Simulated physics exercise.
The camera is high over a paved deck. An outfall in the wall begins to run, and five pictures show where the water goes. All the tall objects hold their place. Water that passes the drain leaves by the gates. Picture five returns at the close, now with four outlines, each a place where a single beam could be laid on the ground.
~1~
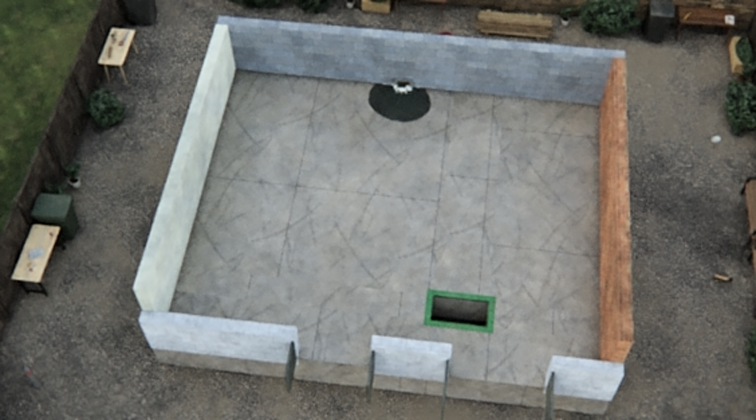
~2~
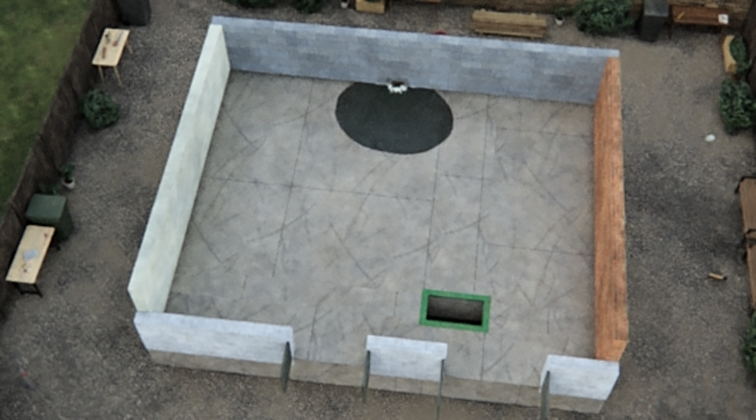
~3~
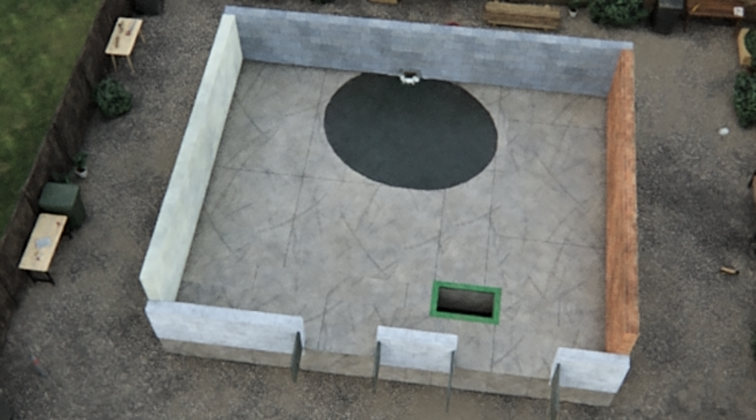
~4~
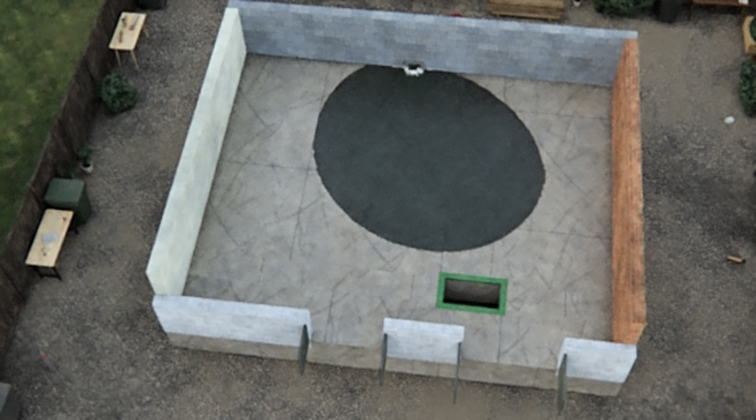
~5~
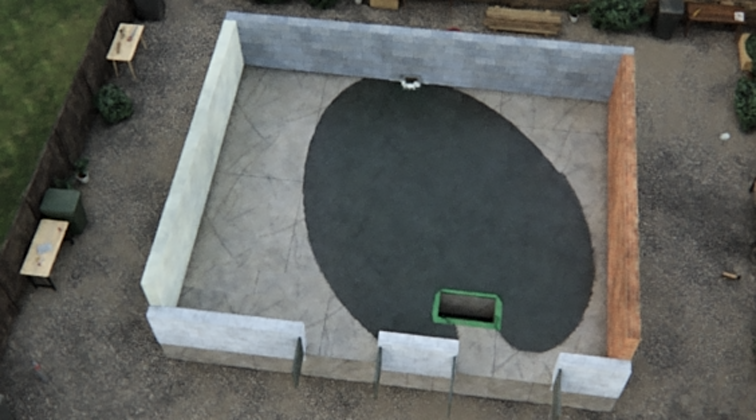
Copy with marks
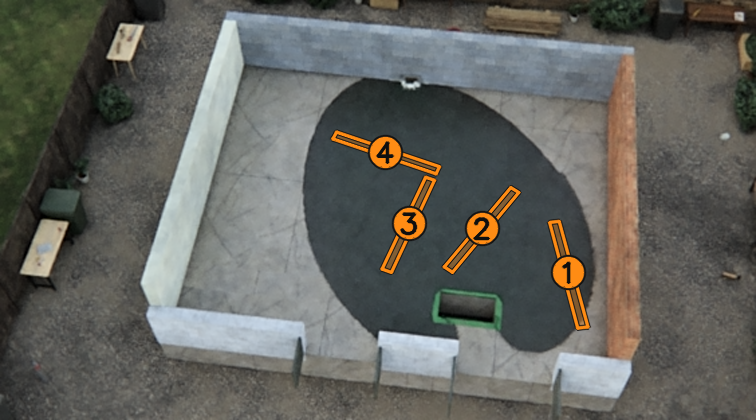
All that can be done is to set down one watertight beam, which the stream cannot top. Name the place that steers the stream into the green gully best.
1.
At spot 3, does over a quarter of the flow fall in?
No.
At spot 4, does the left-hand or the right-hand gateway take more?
More leaves on the right.
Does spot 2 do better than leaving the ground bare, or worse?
Worse.
On the marked copy, 1 from (554, 221) to (582, 327); 2 from (448, 269) to (514, 190); 3 from (386, 270) to (430, 178); 4 from (334, 135) to (437, 170).
Choosing 1, about 32 % of the stream runs into the green gully, about 68 % out by the gates.
Choosing 2, about 21 % of the stream runs into the green gully, about 79 % out by the gates.
Choosing 3, about 10 % of the stream runs into the green gully, about 90 % out by the gates.
Choosing 4, about 10 % of the stream runs into the green gully, about 90 % out by the gates.
